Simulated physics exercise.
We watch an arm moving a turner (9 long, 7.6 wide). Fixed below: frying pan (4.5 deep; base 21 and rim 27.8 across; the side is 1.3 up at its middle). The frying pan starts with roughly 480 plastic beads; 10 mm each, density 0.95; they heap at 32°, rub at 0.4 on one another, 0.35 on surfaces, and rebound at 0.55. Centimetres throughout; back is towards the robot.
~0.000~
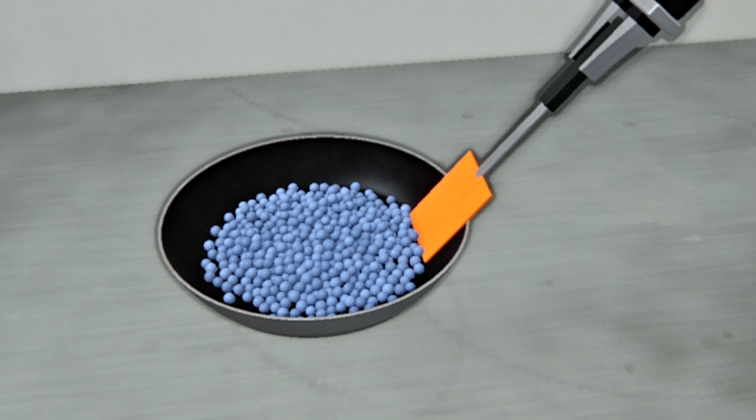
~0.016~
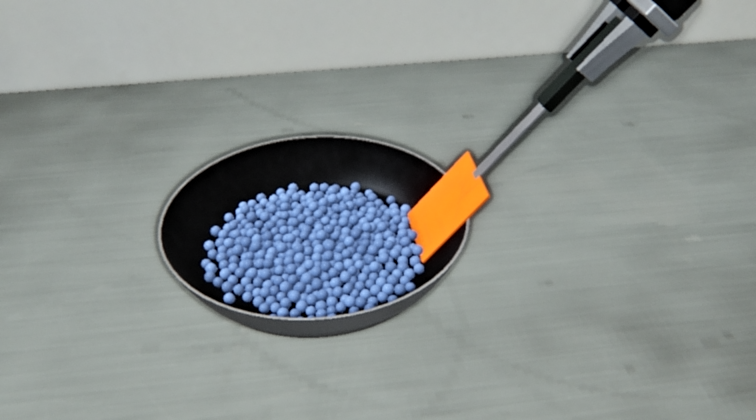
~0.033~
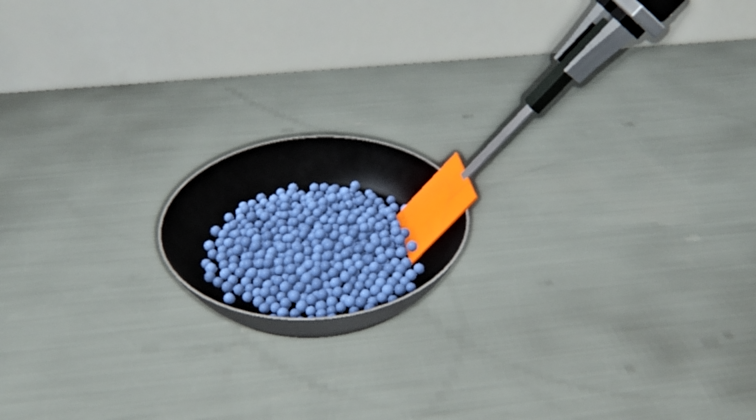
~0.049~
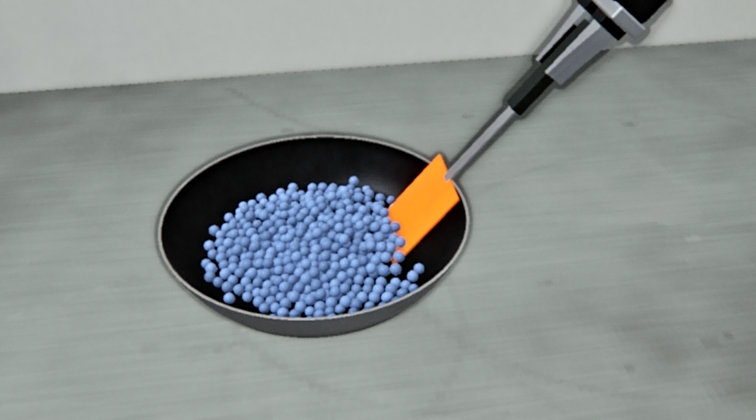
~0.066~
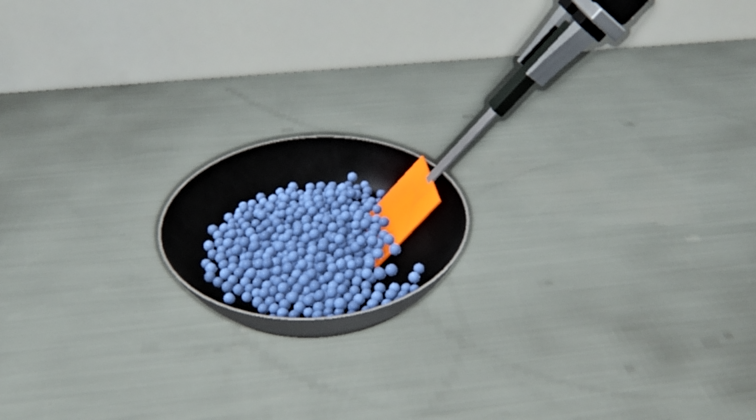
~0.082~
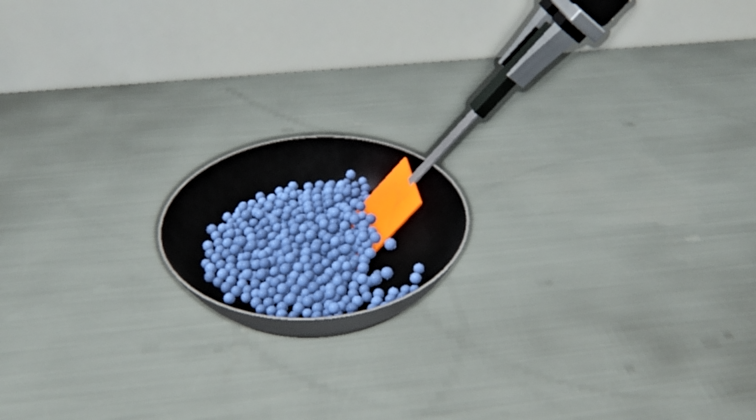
To begin with, an orange turner held by a robotic arm rests at the right side of a black frying pan spread with blue beads. The arm then slides the turner leftward, pushing the beads into a slightly higher heap and leaving a few behind at the lower right.
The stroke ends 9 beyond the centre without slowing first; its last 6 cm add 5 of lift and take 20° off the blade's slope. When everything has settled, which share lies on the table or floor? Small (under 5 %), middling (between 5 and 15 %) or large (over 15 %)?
On the table or floor the share is middling, between 5 and 15 %.
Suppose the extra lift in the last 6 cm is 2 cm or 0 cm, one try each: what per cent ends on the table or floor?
About 5 and 0 per cent.
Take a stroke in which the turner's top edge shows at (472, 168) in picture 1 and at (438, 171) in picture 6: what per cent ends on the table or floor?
About 0 per cent.
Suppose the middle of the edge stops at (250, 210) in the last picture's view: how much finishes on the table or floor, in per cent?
Some 10 per cent.
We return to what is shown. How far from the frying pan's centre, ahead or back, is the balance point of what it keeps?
Some 4.5 cm ahead.
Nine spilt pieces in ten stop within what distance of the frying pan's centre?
About 95 cm.
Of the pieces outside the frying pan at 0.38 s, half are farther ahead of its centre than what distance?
Some 28 cm.
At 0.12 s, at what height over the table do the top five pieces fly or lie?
About 5 cm.
After 0.12 s, sloping 50°, highest piece 6 above the table; 475 in the frying pan.
After 0.16 s, sloping 44°, highest piece 7 above the table; 475 in the frying pan.
After 0.38 s, sloping 30°, highest piece 4 above the table; 426 in the frying pan, 49 on the table or floor.
After 1.43 s, sloping 30°, highest piece 3 above the table; 426 in the frying pan, 49 on the table or floor.
In the end, 426 in the frying pan, 49 on the table or floor. That is 10 % on the table or floor.
